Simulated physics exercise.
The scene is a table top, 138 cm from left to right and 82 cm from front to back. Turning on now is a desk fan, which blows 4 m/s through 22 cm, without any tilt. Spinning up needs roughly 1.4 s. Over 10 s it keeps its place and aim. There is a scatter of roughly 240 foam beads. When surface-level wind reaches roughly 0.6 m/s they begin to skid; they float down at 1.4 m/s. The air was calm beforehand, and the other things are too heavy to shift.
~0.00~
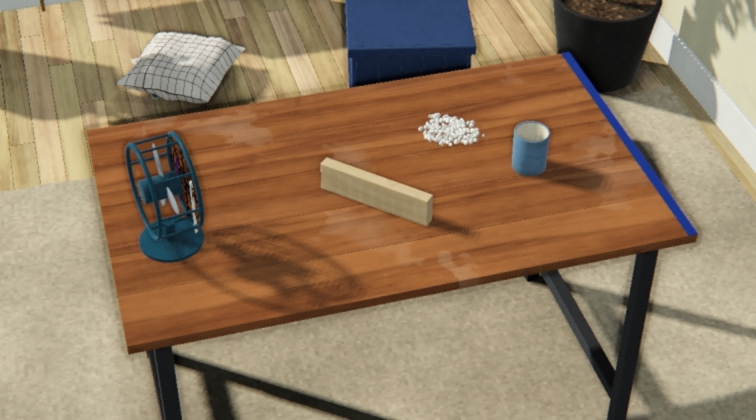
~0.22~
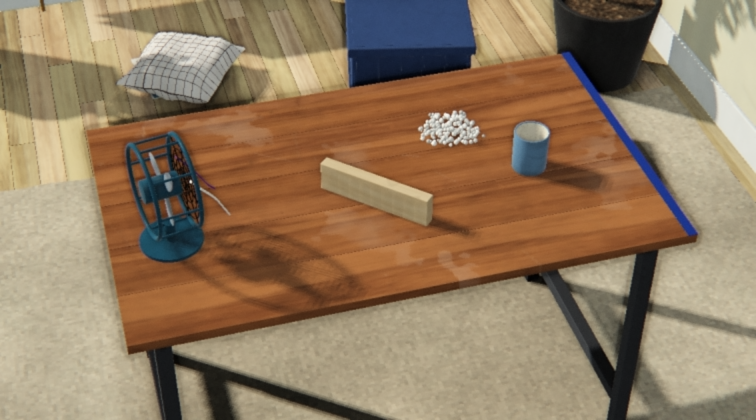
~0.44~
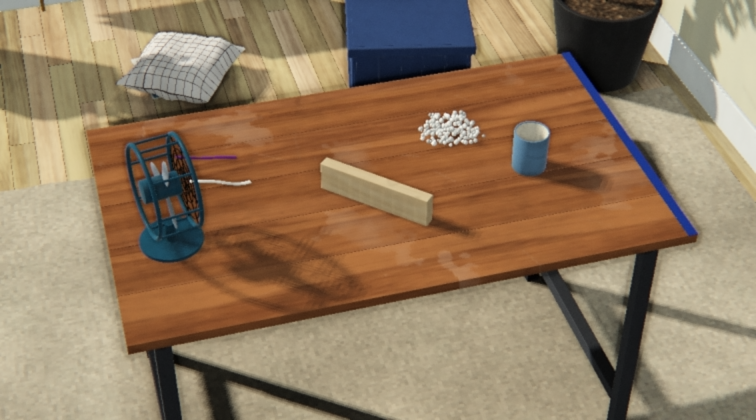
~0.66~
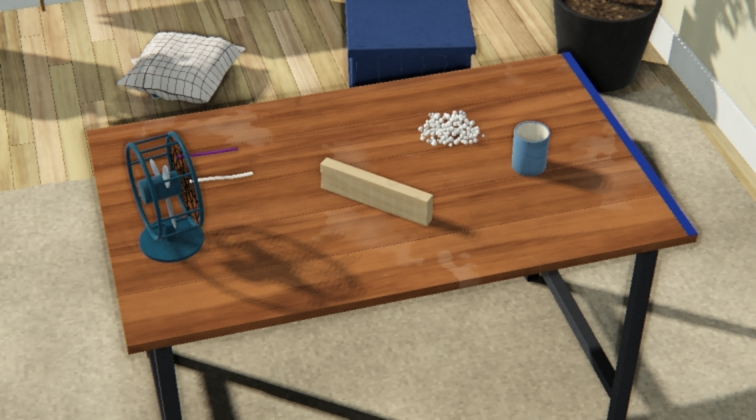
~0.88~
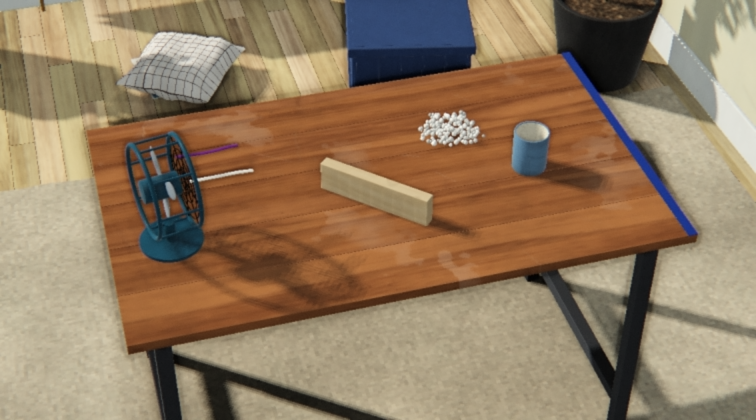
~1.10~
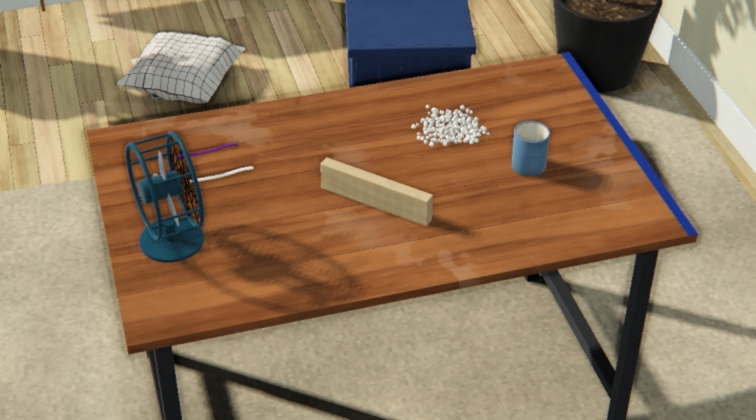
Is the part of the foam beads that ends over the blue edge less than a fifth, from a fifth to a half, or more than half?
It ends up beyond one half.
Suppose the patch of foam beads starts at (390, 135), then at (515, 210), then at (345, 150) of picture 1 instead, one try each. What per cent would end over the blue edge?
Try by try: About 30 per cent, 0 per cent and 20 per cent.
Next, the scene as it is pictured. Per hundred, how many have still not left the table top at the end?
I'd put it at some 0 %.
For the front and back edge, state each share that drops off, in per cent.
0 % front, 25 % back.
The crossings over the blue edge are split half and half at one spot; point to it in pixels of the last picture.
I'd put my finger close to (592, 85).
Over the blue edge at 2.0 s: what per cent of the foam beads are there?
I'd put it at some 70 %.
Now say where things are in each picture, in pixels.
In the first frame, the middle of the foam beads is near (449, 131), none has stirred yet and the mouth of the desk fan is at (164, 186).
In the second frame, the middle of the foam beads is near (452, 130), none has stirred yet and the blue edge is centred on (628, 135).
In the third frame, the middle of the foam beads is near (452, 130), none has stirred yet, the top of a mug is at (532, 132) and the top of a board is at (376, 179).
In the fourth frame, the middle of the foam beads is near (452, 130) and none has stirred yet.
In the fifth frame, the middle of the foam beads is near (449, 129) and none has stirred yet.
In the sixth frame, the middle of the foam beads is near (452, 129), the farthest in sight from the desk fan is at (471, 113) and about 30 % have left their places.
After 2.0 s, 23 % are on the move or not yet settled, 72 % are over the blue edge.
After 3.2 s, 1 % are on the move or not yet settled, 72 % are over the blue edge.
After 5.5 s, 0 % are on the move or not yet settled, 72 % are over the blue edge.
After 10.0 s, at the end, 72 % are over the blue edge.
